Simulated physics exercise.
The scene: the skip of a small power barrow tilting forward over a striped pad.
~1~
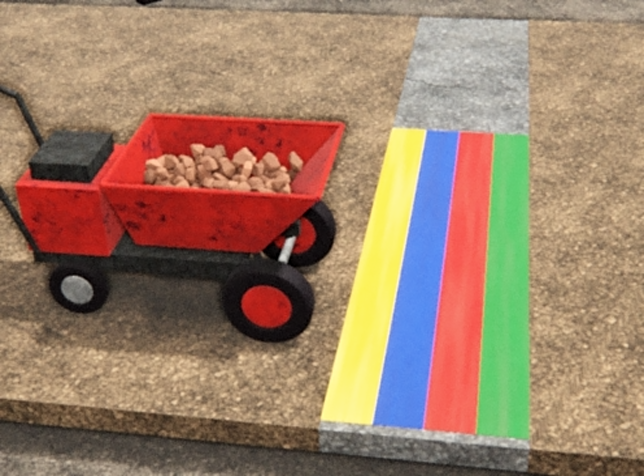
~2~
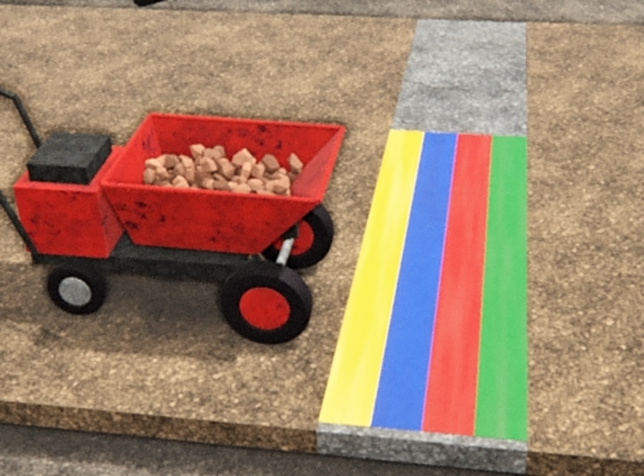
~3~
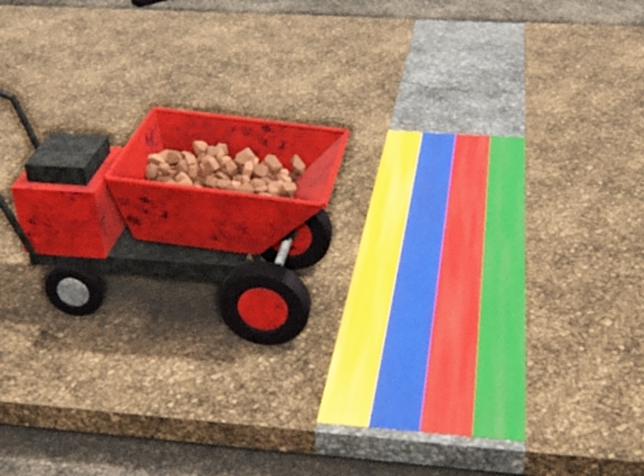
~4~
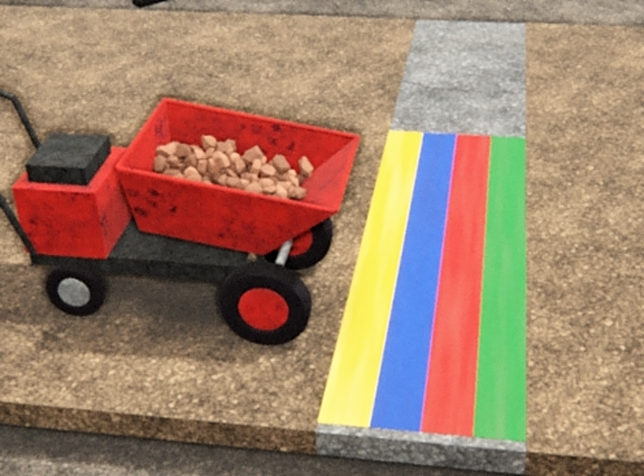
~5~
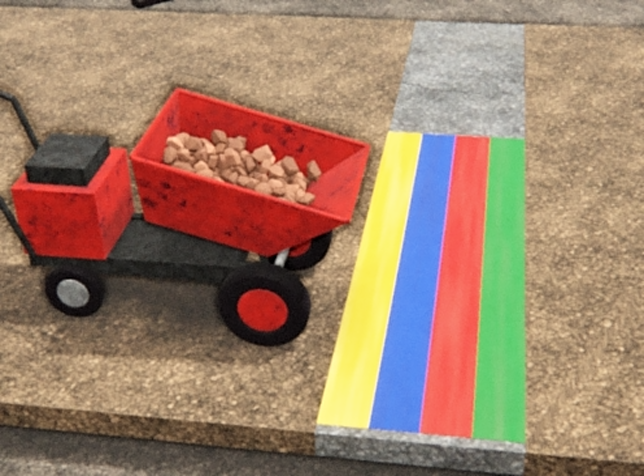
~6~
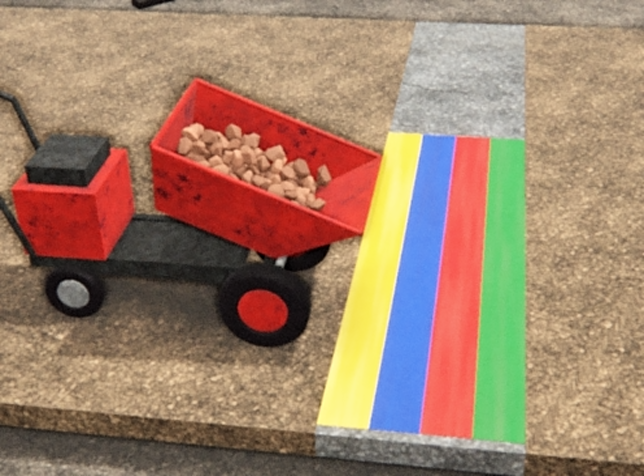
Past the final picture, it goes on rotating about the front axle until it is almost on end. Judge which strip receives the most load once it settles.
The strip receiving the most is the red one.
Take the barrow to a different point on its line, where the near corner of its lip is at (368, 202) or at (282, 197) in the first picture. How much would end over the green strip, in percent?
Roughly 30 percent first, then roughly 10 percent.
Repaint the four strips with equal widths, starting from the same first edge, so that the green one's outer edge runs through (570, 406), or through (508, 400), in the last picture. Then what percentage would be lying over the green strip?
Close to 10 percent, and close to 20 percent.
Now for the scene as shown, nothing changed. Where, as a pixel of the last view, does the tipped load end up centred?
I'd place the middle at about (462, 314).
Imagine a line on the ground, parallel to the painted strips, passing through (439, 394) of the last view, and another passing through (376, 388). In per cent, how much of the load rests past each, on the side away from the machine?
I'd say about 50 and about 70 in a hundred.
Shortly afterwards, skip tipped steeply; the whole lot in the skip.
Next, skip tipped right over; the bulk in the skip; a little over the blue strip; a little over the red strip; only a few over the green strip.
Some moments later, skip tipped right over; near a third in the skip; a little over the blue strip; near a third over the red strip; a little over the green strip; a little off the paint.
In the end, skip tipped right over; near a quarter in the skip; only a few over the yellow strip; near a quarter over the blue strip; near a third over the red strip; a little over the green strip; a little off the paint.
